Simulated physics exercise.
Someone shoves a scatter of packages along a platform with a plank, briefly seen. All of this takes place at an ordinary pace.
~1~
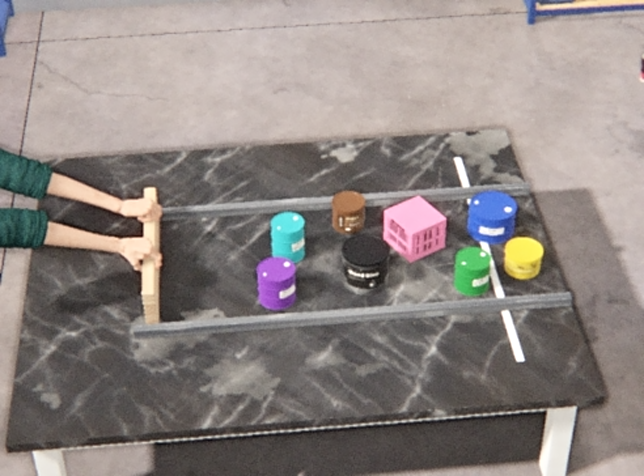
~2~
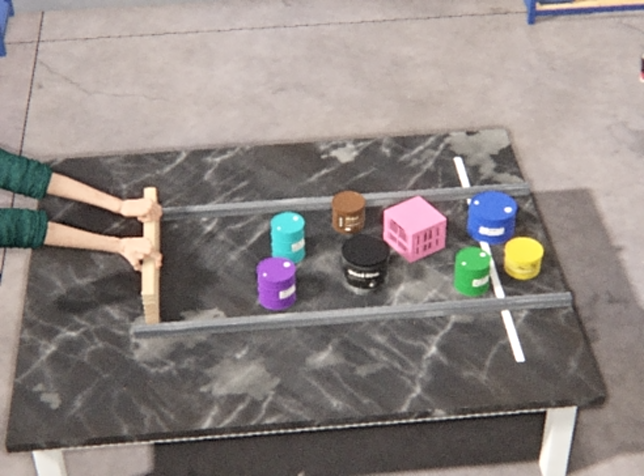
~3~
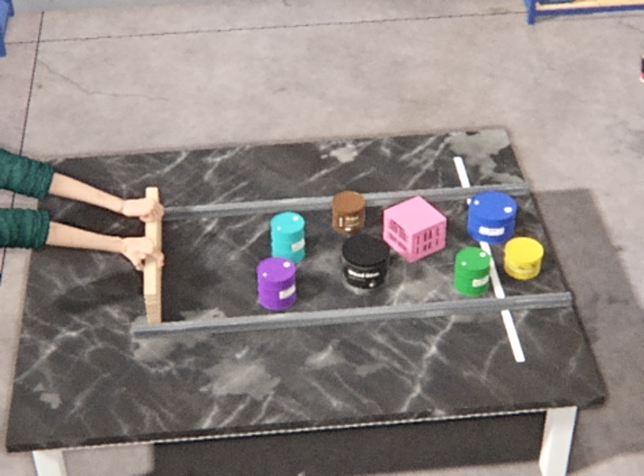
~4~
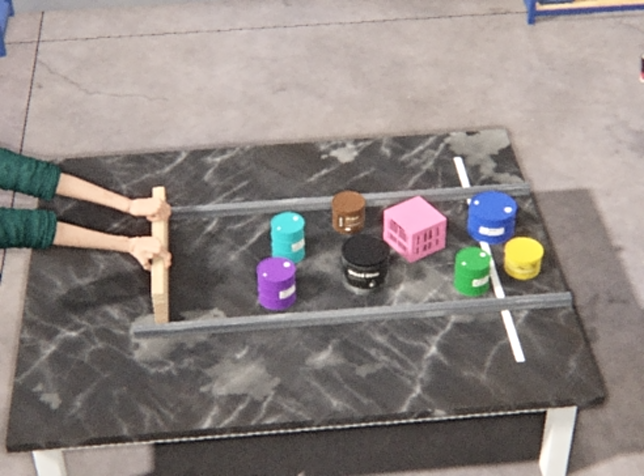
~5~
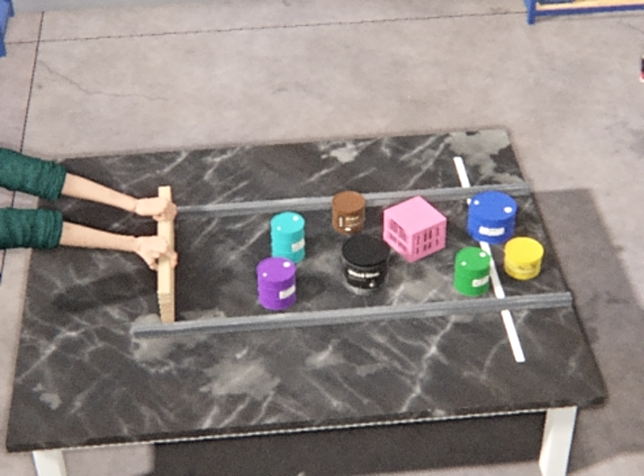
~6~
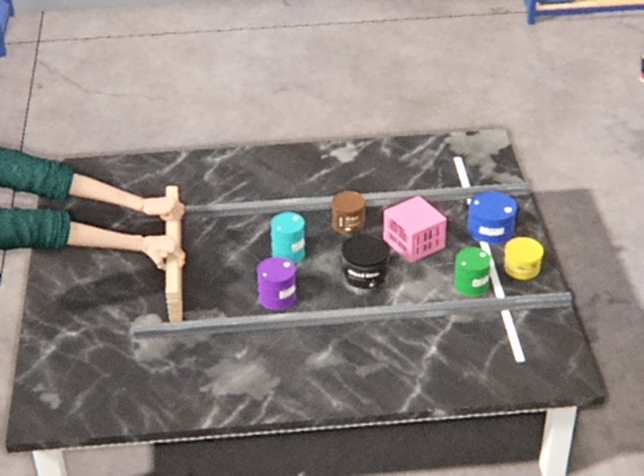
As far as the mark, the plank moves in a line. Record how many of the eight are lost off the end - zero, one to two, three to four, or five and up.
Lost off the end: One to two.
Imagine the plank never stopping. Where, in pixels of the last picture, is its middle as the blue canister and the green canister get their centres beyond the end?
Roughly (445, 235); roughly (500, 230).
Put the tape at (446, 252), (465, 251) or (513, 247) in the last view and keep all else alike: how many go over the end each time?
In order, the counts are 0, 1 and 5.
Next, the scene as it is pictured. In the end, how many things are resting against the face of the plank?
Contact count: 3.
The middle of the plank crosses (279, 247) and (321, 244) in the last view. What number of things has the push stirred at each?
2 and 3.
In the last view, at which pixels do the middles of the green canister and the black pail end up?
In the last view, the middles sit near (551, 277) and near (536, 244).
A little later, none off yet; yellow pail at rest near (523, 259); blue canister at rest near (492, 218); green canister at rest near (473, 272).
When it is over, the number that fall off is one or two; down, blue canister and yellow pail.
